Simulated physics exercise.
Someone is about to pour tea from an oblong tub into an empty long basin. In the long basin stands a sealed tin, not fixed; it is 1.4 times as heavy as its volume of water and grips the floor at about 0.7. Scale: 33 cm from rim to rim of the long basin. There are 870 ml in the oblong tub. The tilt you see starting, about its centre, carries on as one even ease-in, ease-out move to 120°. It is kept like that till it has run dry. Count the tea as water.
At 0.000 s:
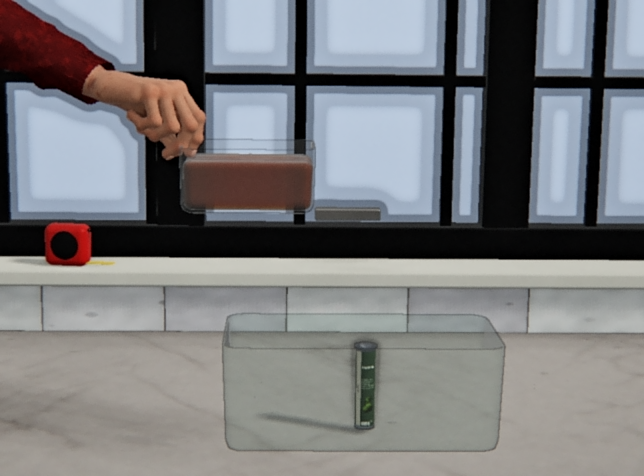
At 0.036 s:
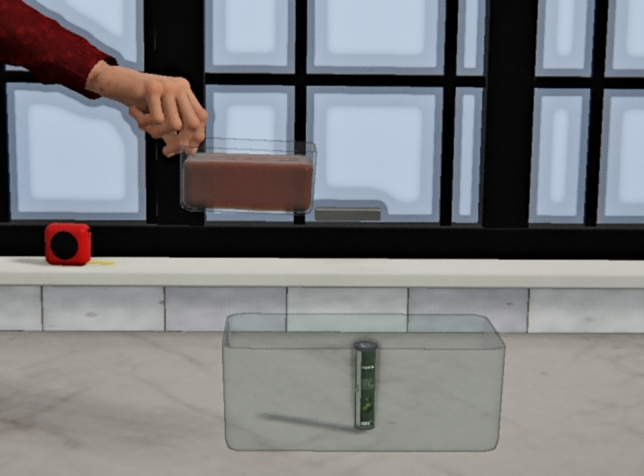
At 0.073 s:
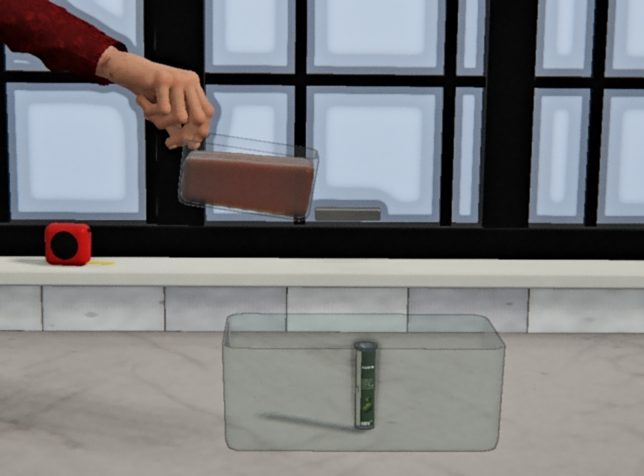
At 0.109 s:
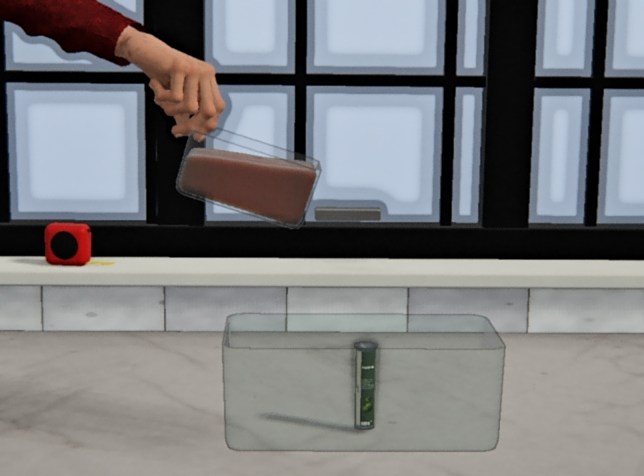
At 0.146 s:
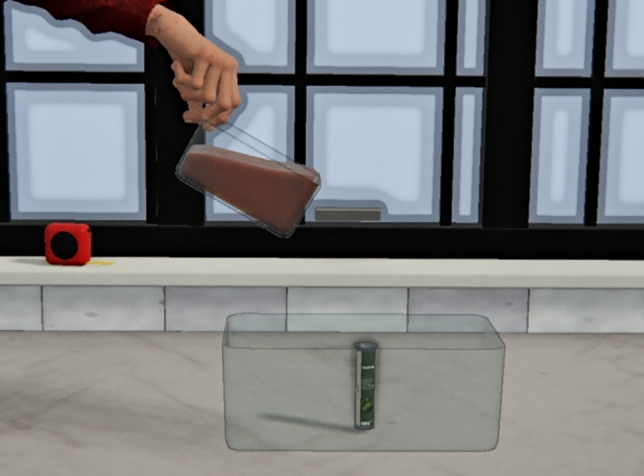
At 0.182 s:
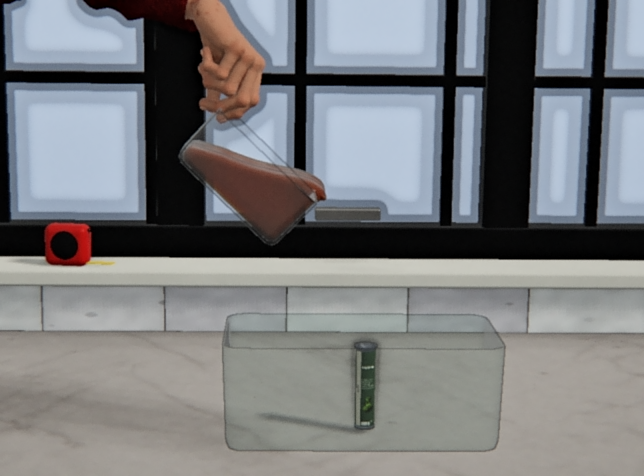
A hand in a red sleeve holds a clear oblong tub of reddish-brown tea at upper left, seen side-on from a still viewpoint, before a black-framed window and pale marbled surface. Below stands a clear long basin with a dark green tin showing upright at its middle, and a red box sits on the ledge at left. The hand rises rightward, tilting the tub down to the right until tea reaches its lower edge.
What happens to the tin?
The tin topples.
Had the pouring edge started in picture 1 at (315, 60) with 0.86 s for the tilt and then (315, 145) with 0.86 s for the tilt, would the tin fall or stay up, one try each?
First it remains upright; then it remains upright.
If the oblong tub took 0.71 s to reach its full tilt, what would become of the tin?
The tin remains upright.
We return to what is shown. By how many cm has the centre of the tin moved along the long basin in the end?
Some 1.5 cm.
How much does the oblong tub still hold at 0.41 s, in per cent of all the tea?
Some 12 per cent.
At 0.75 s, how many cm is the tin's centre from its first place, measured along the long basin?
Some 4 cm.
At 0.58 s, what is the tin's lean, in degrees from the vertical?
Near 20° from upright.
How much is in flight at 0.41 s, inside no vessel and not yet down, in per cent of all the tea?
Near 52 in a hundred.
Then, 0.41 s in, the tilt is 119° and 12 per cent is still to pour; the tin stands where it began.
Then, 0.58 s in, the tilt is 120° and 2 per cent is still to pour; the tin leans 21°.
Then, 0.75 s in, the tilt is 120° and 0 per cent is still to pour; the tin leans 12°.
Then, 0.94 s in, the tilt is 120° and 0 per cent is still to pour; the tin lies on its side.
Finally, the tin lies on its side.
